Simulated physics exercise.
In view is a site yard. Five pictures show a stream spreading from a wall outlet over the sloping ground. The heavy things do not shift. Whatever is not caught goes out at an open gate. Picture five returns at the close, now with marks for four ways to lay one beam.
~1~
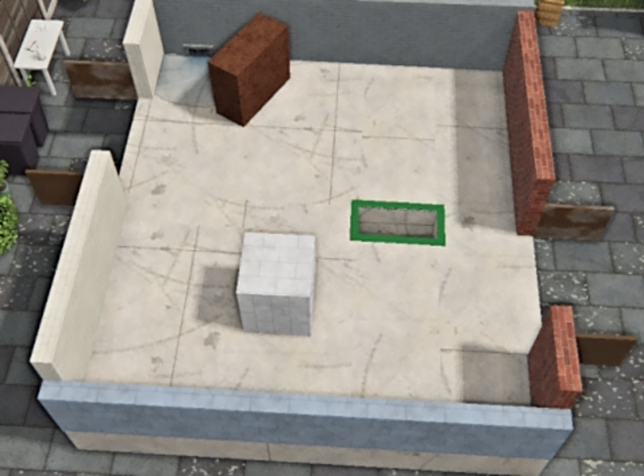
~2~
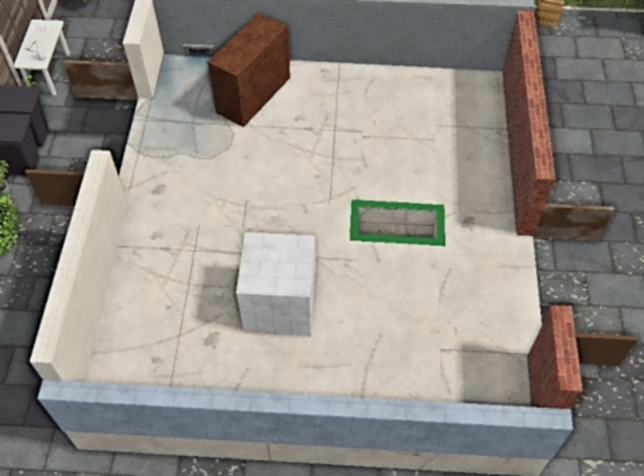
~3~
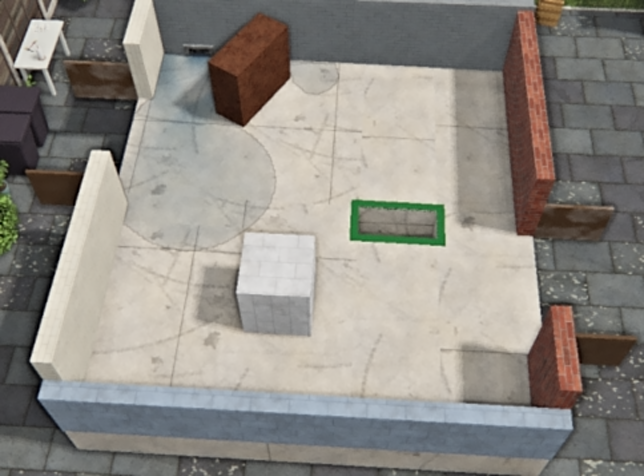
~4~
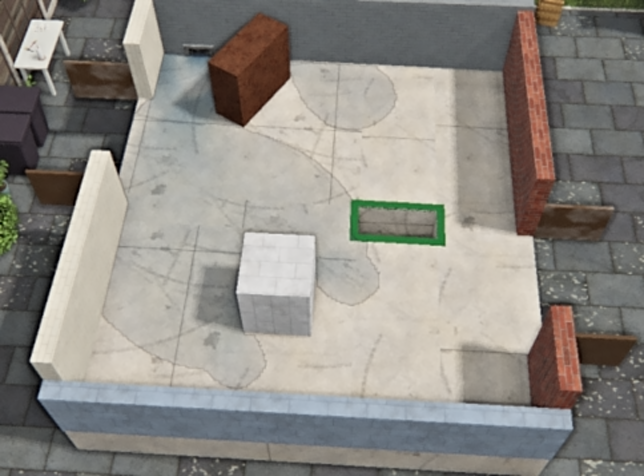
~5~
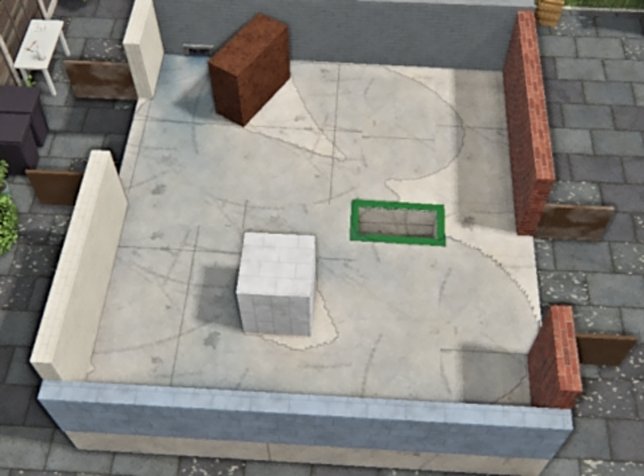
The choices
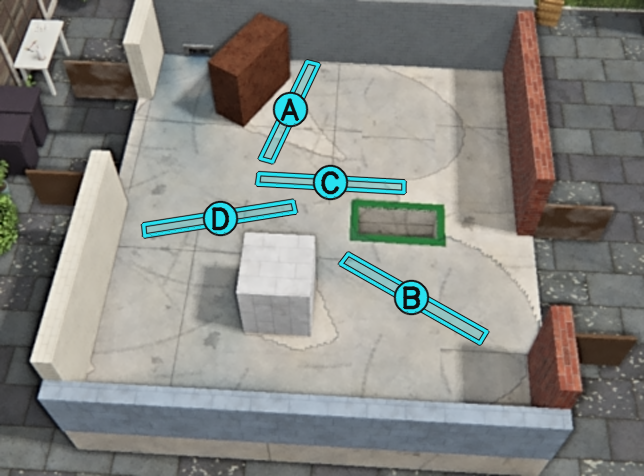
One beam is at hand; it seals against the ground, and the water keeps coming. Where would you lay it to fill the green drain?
Use place D.
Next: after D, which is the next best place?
Place B.
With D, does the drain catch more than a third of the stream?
No, it does not.
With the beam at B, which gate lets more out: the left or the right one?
More leaves on the right.
On the marked copy, A from (266, 160) to (312, 63); B from (344, 258) to (483, 337); C from (258, 178) to (403, 187); D from (144, 230) to (294, 206).
With A, about 9 % of the stream goes into the green drain, about 91 % out by the gates.
With B, about 13 % of the stream goes into the green drain, about 85 % out by the gates.
With C, about 6 % of the stream goes into the green drain, about 93 % out by the gates.
With D, about 19 % of the stream goes into the green drain, about 80 % out by the gates.
